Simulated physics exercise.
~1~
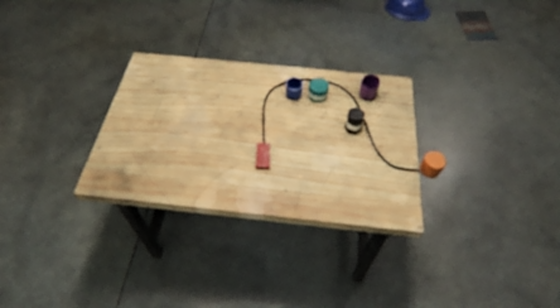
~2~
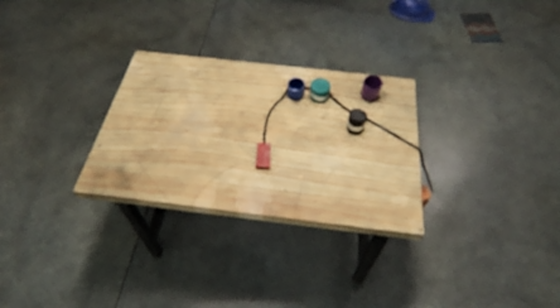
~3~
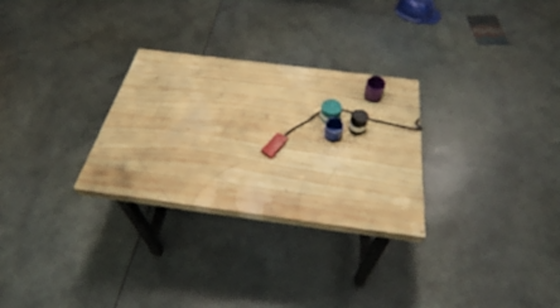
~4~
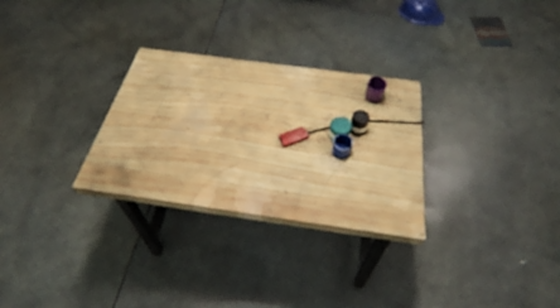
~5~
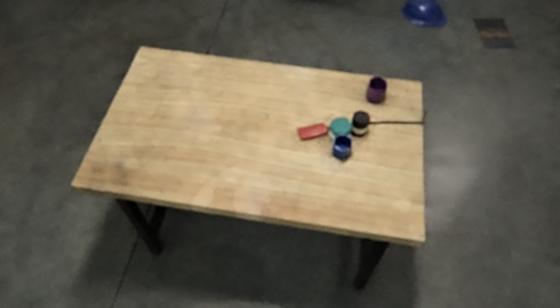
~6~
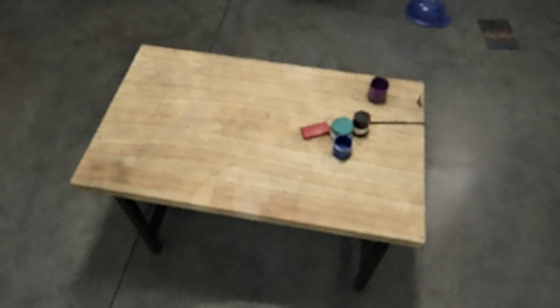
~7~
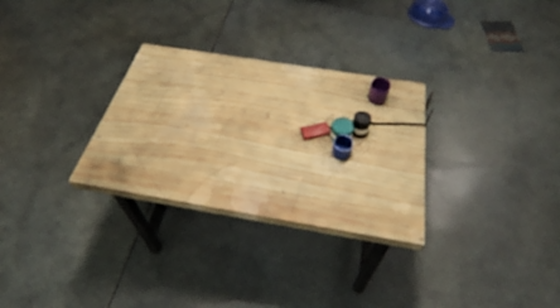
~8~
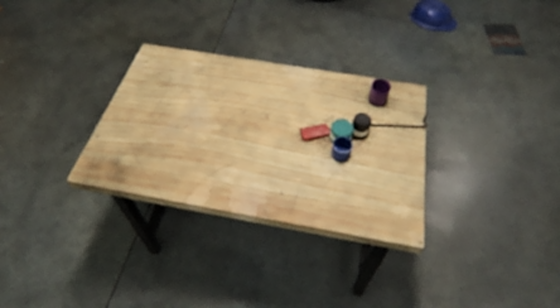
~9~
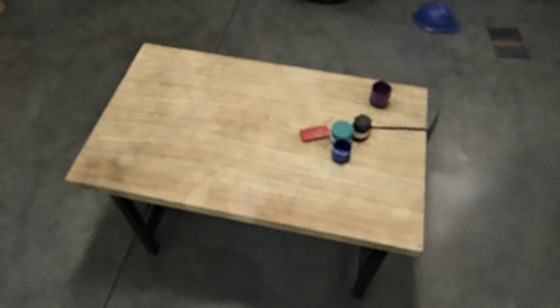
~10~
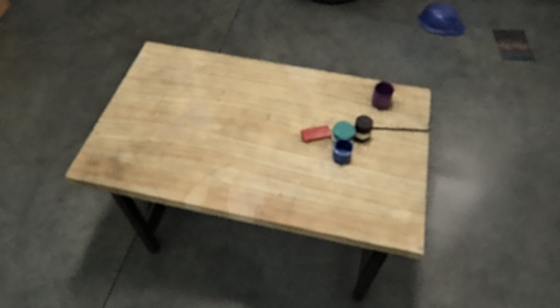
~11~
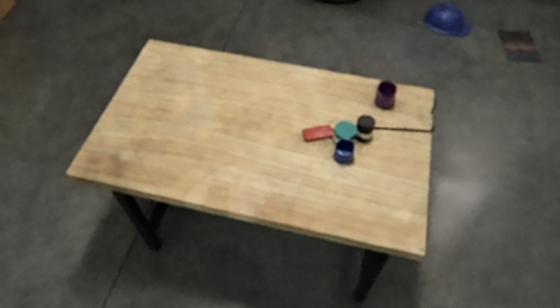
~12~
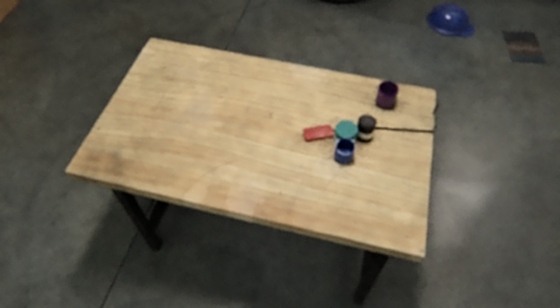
An orange speaker hangs just past the right edge of a wooden workbench, wired to a red phone by a dark cable that arcs around a blue mug, a teal tin and a black canister. The speaker drops out of sight below the edge, and the cable snaps nearly straight. It drags the blue mug and teal tin right and toward the near side, while the phone slides after them. The phone stops against the teal tin, beside the black canister. The cable's end flicks at the edge, while the purple mug stays put and the cluster rests.
